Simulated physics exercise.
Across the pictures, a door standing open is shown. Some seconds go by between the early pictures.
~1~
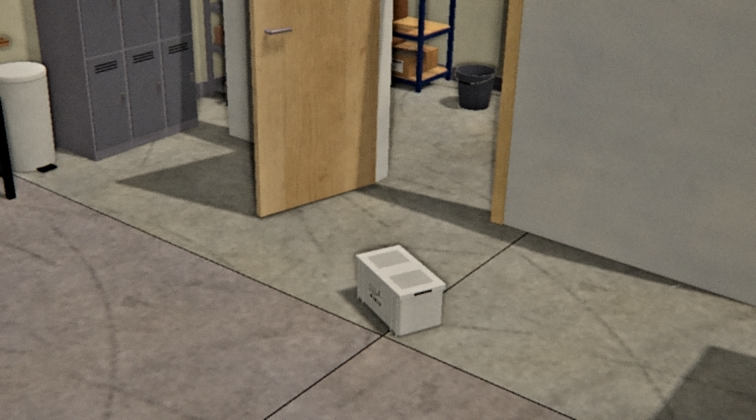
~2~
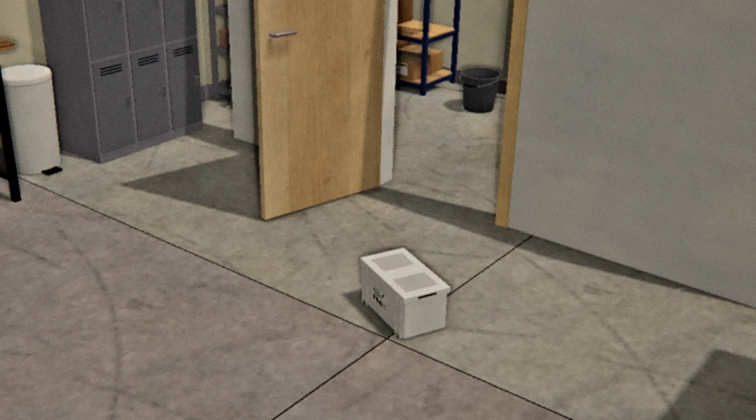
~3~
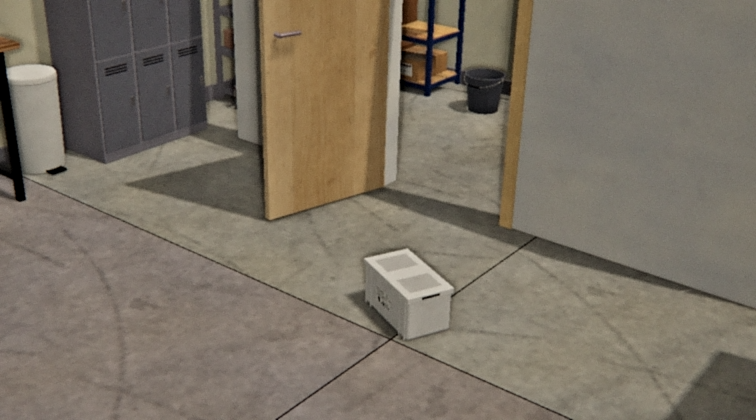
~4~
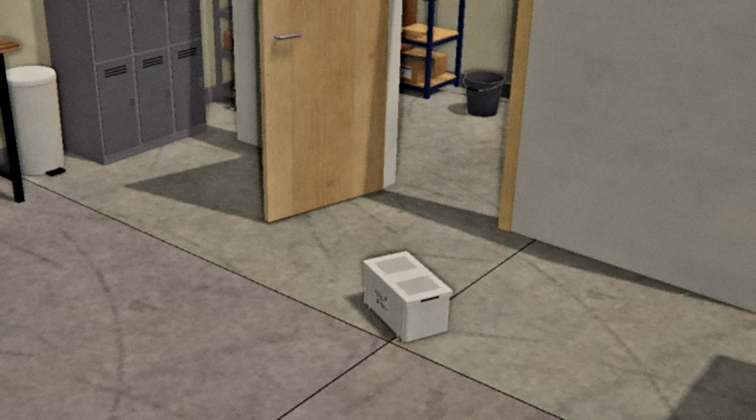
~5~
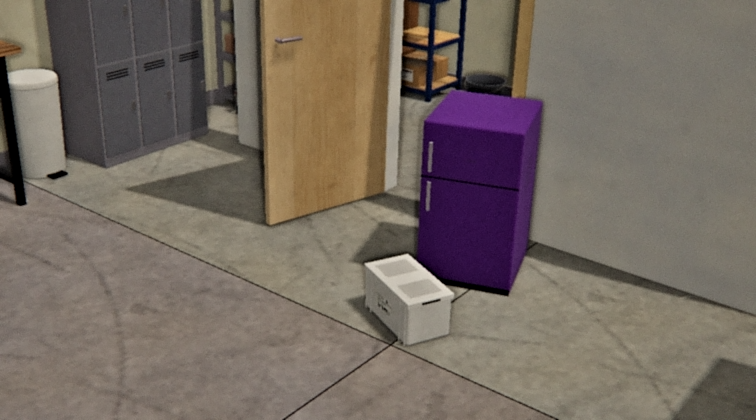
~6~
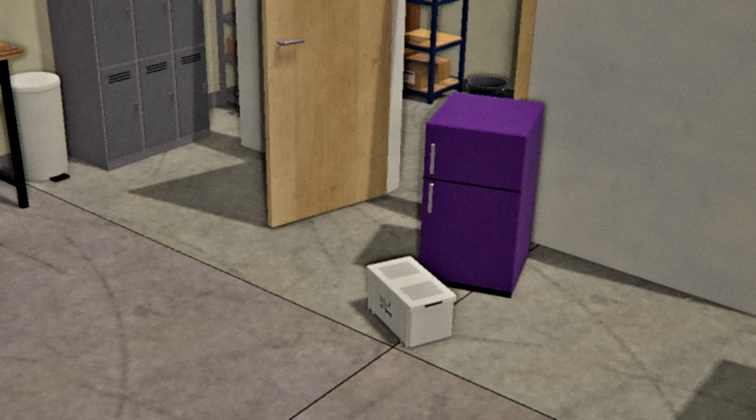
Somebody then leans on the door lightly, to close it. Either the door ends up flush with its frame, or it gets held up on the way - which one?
The door cannot travel further.
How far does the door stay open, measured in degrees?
It stays open at around 35°.
Then, 0.50 s later than the last frame, door at 94°.
Then, 0.90 s later than the last frame, door at 74°.
Then, 1.20 s later than the last frame, door at 57°.
Then, 1.50 s later than the last frame, door at 38°.
When it is over, door at 34°; both as before. End places, in pixels of the last picture, purple appliance near (482, 192).
